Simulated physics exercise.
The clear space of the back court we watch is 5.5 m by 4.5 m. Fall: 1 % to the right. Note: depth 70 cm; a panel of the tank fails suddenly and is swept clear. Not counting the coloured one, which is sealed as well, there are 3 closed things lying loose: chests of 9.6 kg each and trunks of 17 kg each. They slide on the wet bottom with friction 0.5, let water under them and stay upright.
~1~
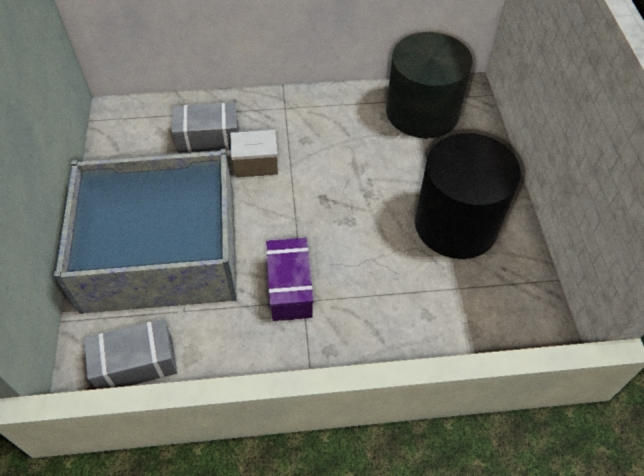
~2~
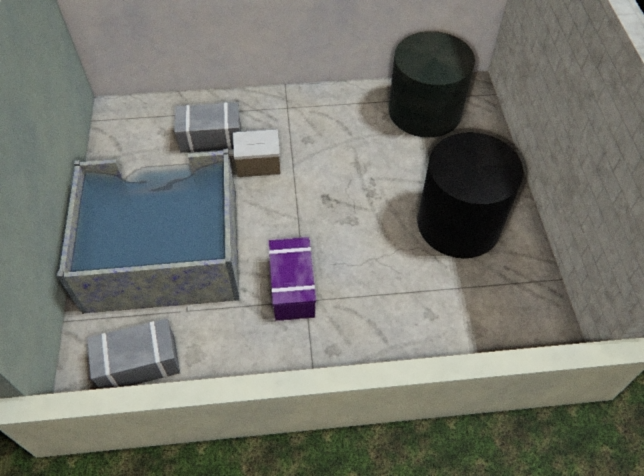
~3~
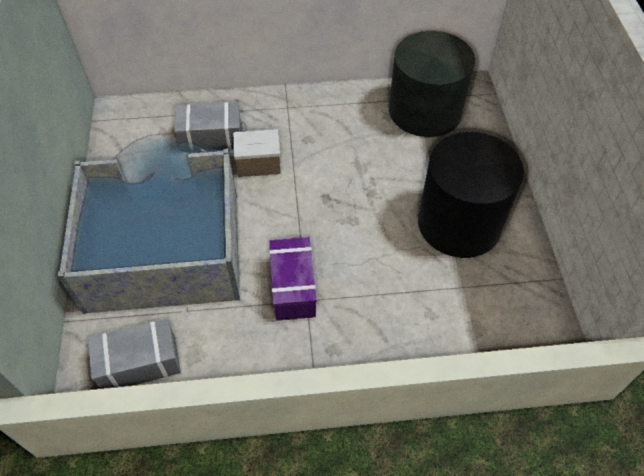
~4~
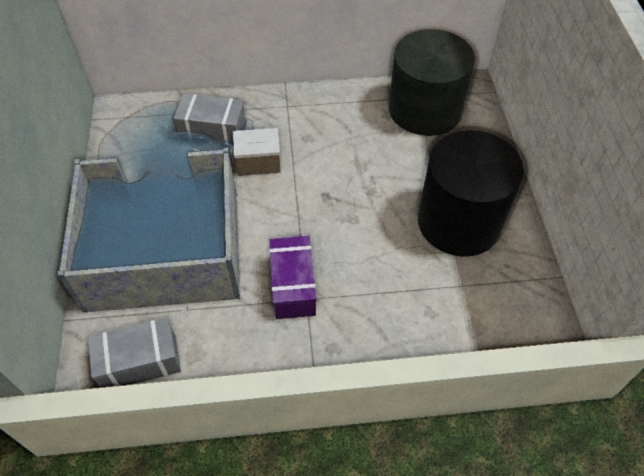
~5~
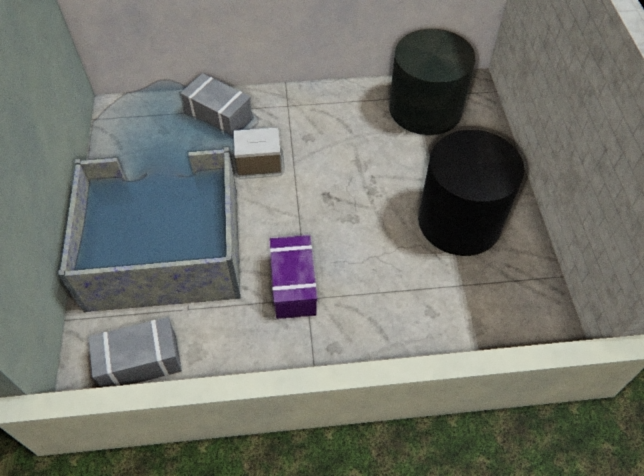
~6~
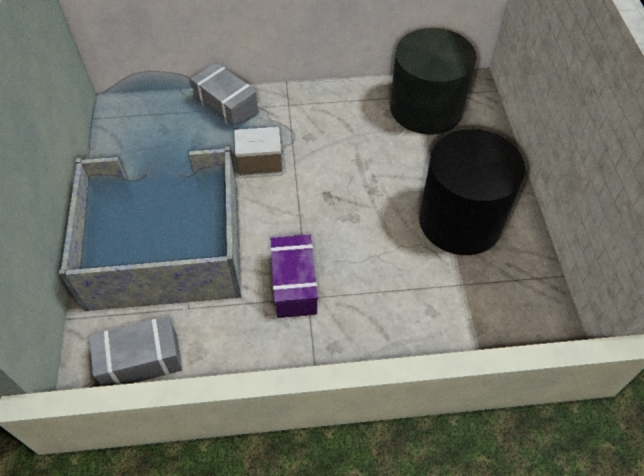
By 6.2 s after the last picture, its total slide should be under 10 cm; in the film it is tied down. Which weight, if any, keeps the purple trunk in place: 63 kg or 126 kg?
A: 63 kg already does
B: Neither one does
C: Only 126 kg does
Option A: 63 kg already does.
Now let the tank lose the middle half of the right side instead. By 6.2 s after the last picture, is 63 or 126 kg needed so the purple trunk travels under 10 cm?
Then only the heavier mass suffices.
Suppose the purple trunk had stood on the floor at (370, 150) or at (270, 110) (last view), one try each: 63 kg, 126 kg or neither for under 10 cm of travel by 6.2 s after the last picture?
In turn: Either load holds; it takes the larger.
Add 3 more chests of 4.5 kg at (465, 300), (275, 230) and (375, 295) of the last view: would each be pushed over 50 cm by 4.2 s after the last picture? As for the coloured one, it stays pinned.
In the given order, I'd say smaller, smaller, smaller.
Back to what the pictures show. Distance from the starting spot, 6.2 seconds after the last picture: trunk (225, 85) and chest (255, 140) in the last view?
Displacement: 400 cm, then 0 cm.
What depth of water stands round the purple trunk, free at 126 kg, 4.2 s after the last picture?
Depth: Approx. 0 cm.
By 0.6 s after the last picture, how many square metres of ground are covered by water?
My estimate is roughly 7.5 m2.
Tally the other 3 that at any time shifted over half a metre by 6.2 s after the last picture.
Total: 1.
Then, 0.6 s after the last picture the purple trunk would be 0 cm from its start with 63 kg and 0 cm from its start with 126 kg; 0 cm of water round it then.
Then, 2.3 s after the last picture the purple trunk would be 0 cm from its start with 63 kg and 0 cm from its start with 126 kg; 0 cm of water round it then.
Then, 4.2 s after the last picture the purple trunk would be 0 cm from its start with 63 kg and 0 cm from its start with 126 kg; 0 cm of water round it then.
Then, 6.2 s after the last picture the purple trunk would be 0 cm from its start with 63 kg and 0 cm from its start with 126 kg; 3 cm of water round it then.
